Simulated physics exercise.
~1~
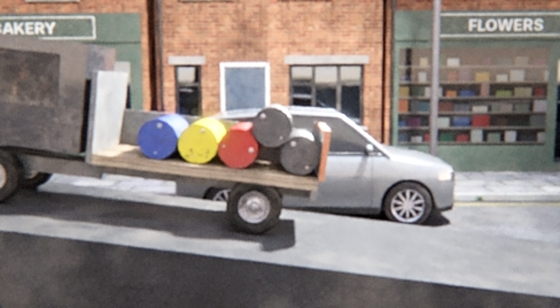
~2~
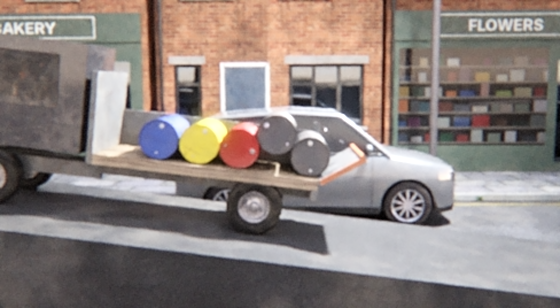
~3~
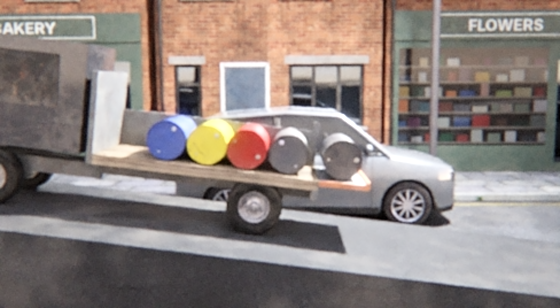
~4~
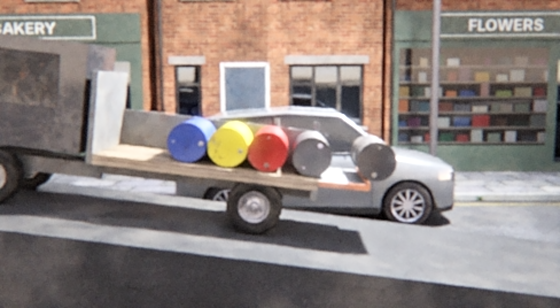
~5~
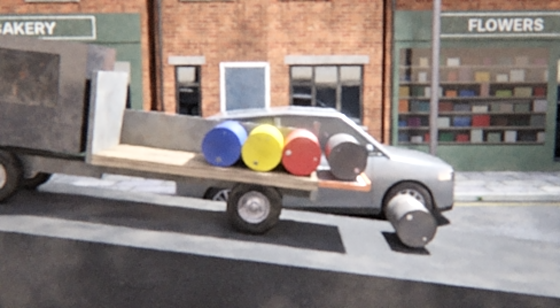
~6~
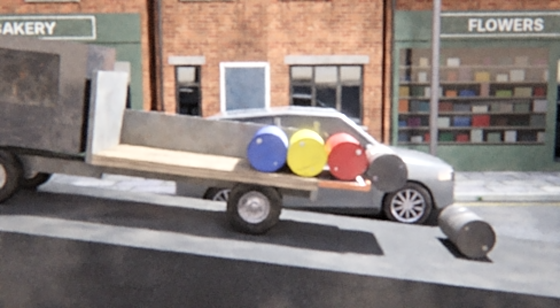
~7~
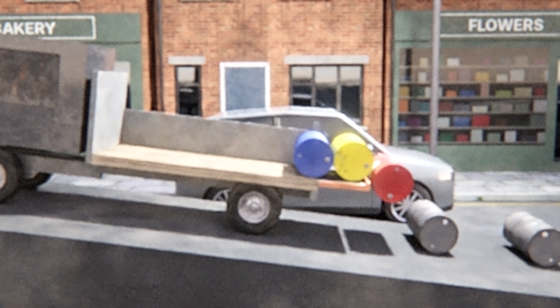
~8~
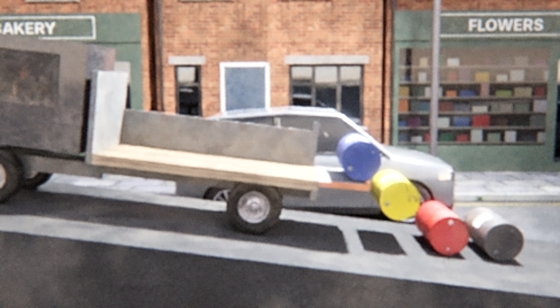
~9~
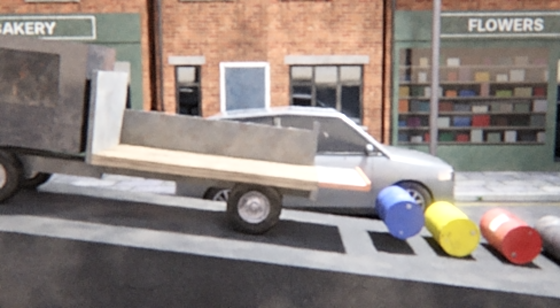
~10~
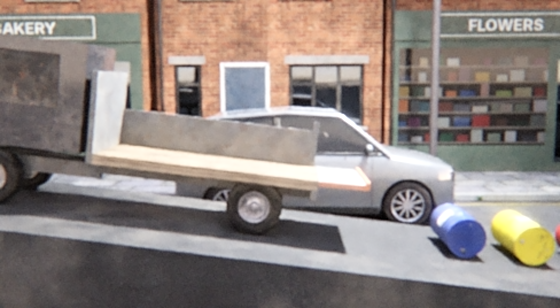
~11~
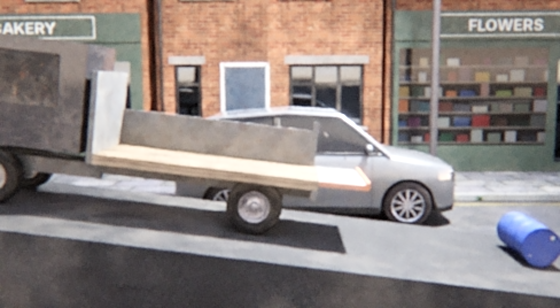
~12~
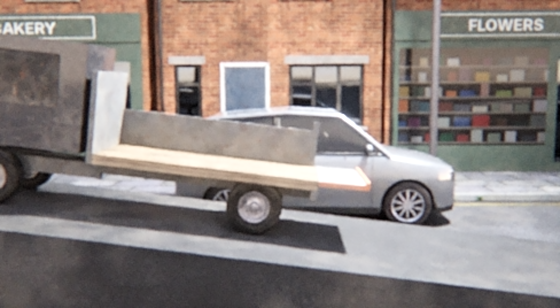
At first, five drums, blue, yellow, red and two dark grey, sit bunched at the rear of a flatbed parked on a sloping street, one grey drum raised above the others. The tailgate swings down as the raised drum settles into line, and the whole row begins rolling right. The grey drums roll over the lowered gate and drop to the road, and the red one follows. Yellow and then blue tumble off behind them. All the drums roll away to the right, blue last, leaving the bed empty beside the silver car.
